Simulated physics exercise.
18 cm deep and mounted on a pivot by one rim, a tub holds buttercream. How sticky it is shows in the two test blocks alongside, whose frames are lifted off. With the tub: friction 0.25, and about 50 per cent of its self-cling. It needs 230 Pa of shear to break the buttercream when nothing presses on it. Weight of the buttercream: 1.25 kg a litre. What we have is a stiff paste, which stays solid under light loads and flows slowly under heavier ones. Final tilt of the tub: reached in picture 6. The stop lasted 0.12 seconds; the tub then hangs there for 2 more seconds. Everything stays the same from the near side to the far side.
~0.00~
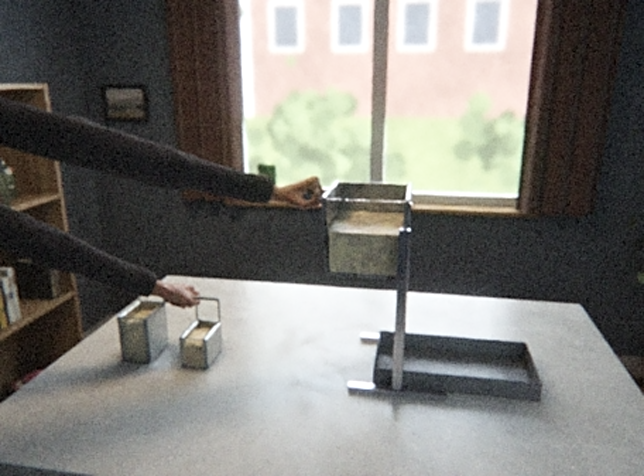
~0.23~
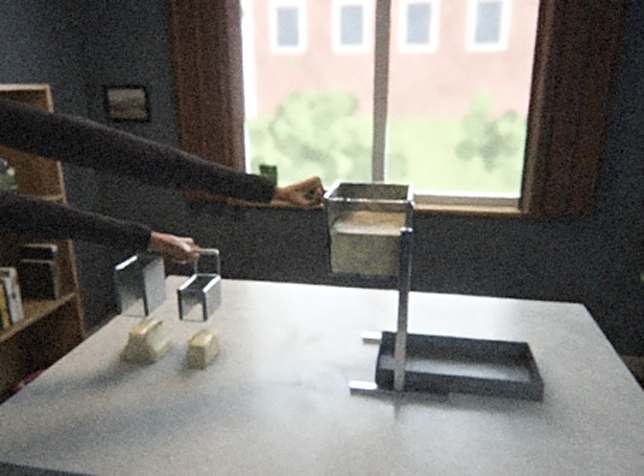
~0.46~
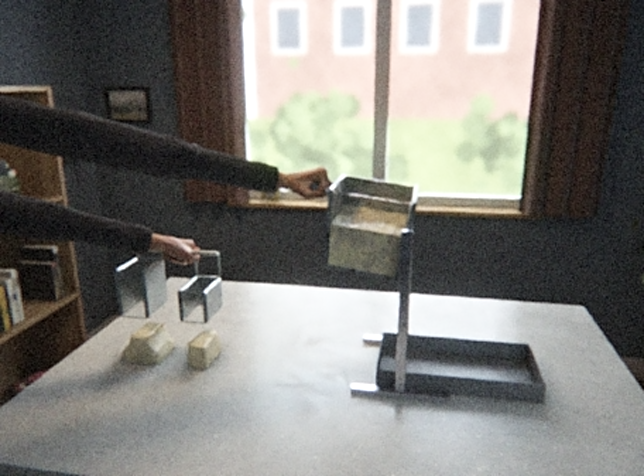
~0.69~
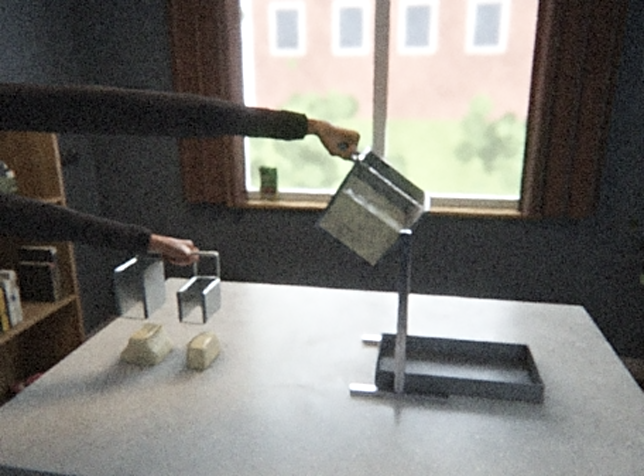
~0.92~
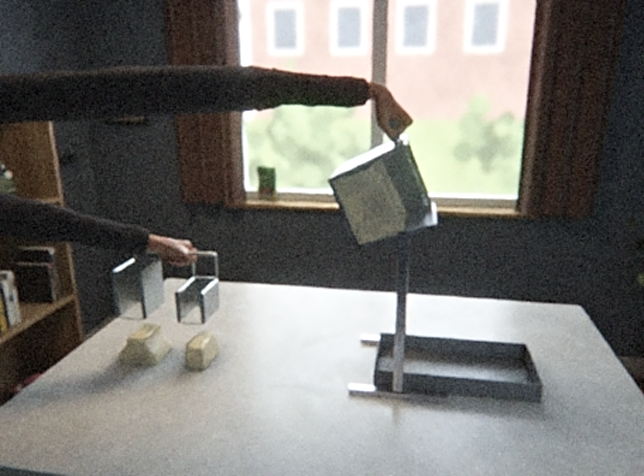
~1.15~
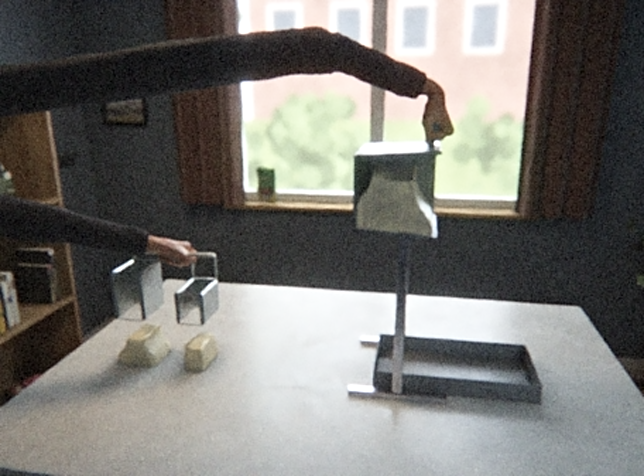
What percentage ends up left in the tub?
About 57 %.
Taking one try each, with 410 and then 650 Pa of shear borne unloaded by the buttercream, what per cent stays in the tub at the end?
First 90 %, second 100 %.
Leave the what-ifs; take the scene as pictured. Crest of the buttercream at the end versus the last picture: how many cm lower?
7 cm.
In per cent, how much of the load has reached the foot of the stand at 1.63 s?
30 per cent.
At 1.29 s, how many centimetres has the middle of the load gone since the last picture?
4 cm.
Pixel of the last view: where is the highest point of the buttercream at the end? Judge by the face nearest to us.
Around (381, 206).
By 1.29 s, the tub is at 90 degrees and holds 87 %.
By 1.46 s, the tub is at 90 degrees and holds 62 %.
By 1.63 s, the tub is at 90 degrees and holds 57 %.
By 1.80 s, the tub is at 90 degrees and holds 57 %.
By 3.15 s, at the end, the tub is at 90 degrees and holds 57 %.
